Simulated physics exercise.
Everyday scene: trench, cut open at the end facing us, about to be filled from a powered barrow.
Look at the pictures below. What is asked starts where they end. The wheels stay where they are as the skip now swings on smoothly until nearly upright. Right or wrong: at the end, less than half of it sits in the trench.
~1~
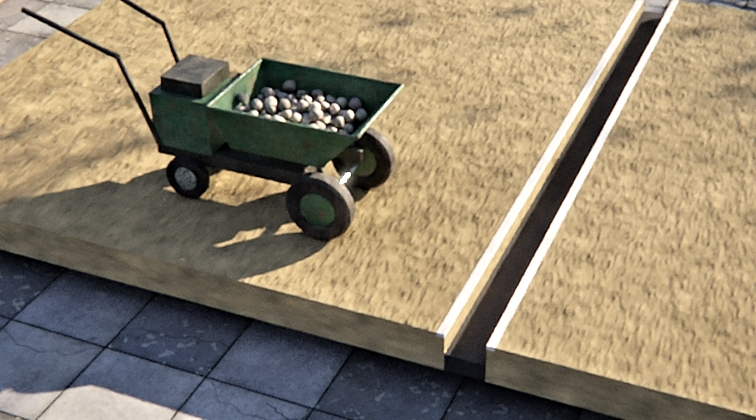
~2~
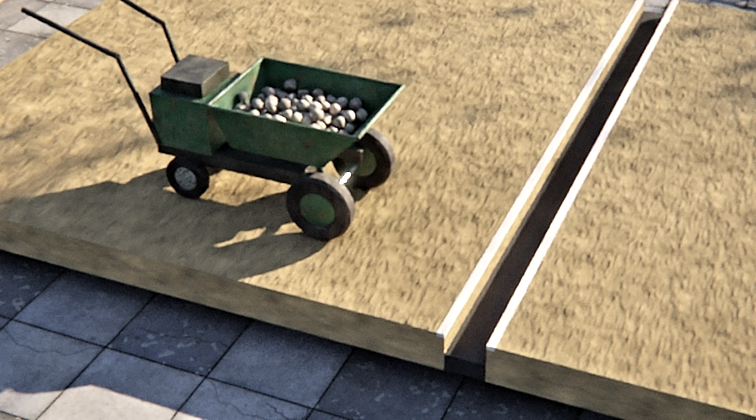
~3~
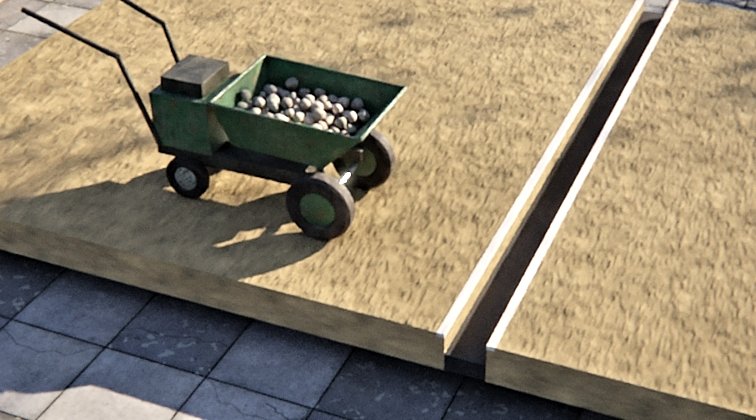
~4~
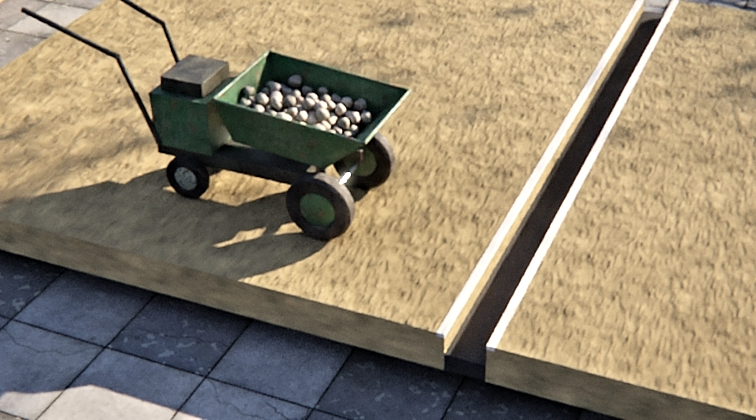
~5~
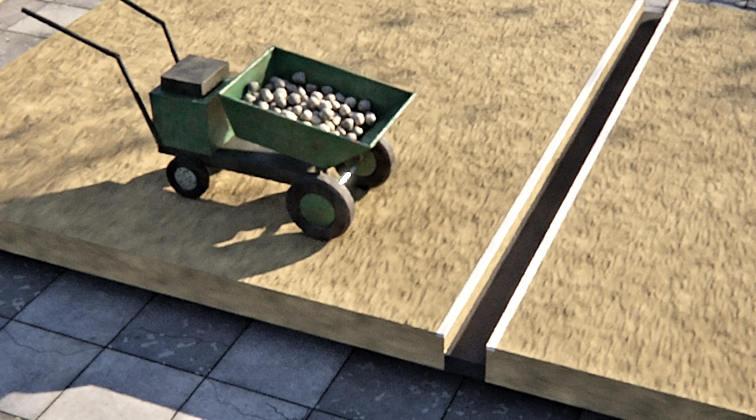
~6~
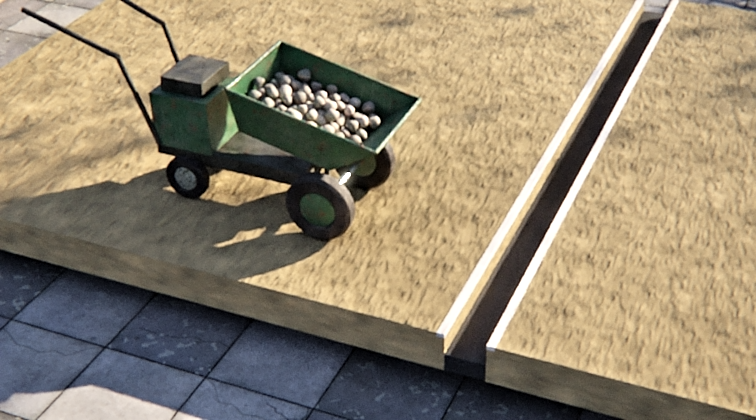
Right.
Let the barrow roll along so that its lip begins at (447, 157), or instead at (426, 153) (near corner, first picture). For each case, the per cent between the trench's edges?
You'd see around 40 per cent the first time and around 70 per cent the second.
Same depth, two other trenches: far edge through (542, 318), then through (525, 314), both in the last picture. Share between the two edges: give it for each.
20 % and 20 %, give or take.
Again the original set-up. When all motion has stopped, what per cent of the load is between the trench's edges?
About 20 %.
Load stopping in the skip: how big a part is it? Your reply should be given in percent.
My estimate is about 20 per cent.
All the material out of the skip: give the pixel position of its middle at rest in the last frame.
Close to (469, 232), more or less.
Soon, skip tipped well over; all in the skip.
A while on, skip tipped steeply; most in the skip; a small part short of the trench; a stray few falling.
Towards the end, skip tipped right over; about a quarter in the skip; about two thirds short of the trench; about a quarter in or heaped over the trench; a stray few beyond it.
Finally, skip tipped right over; about a quarter in the skip; about two thirds short of the trench; about a quarter in or heaped over the trench; a stray few beyond it.
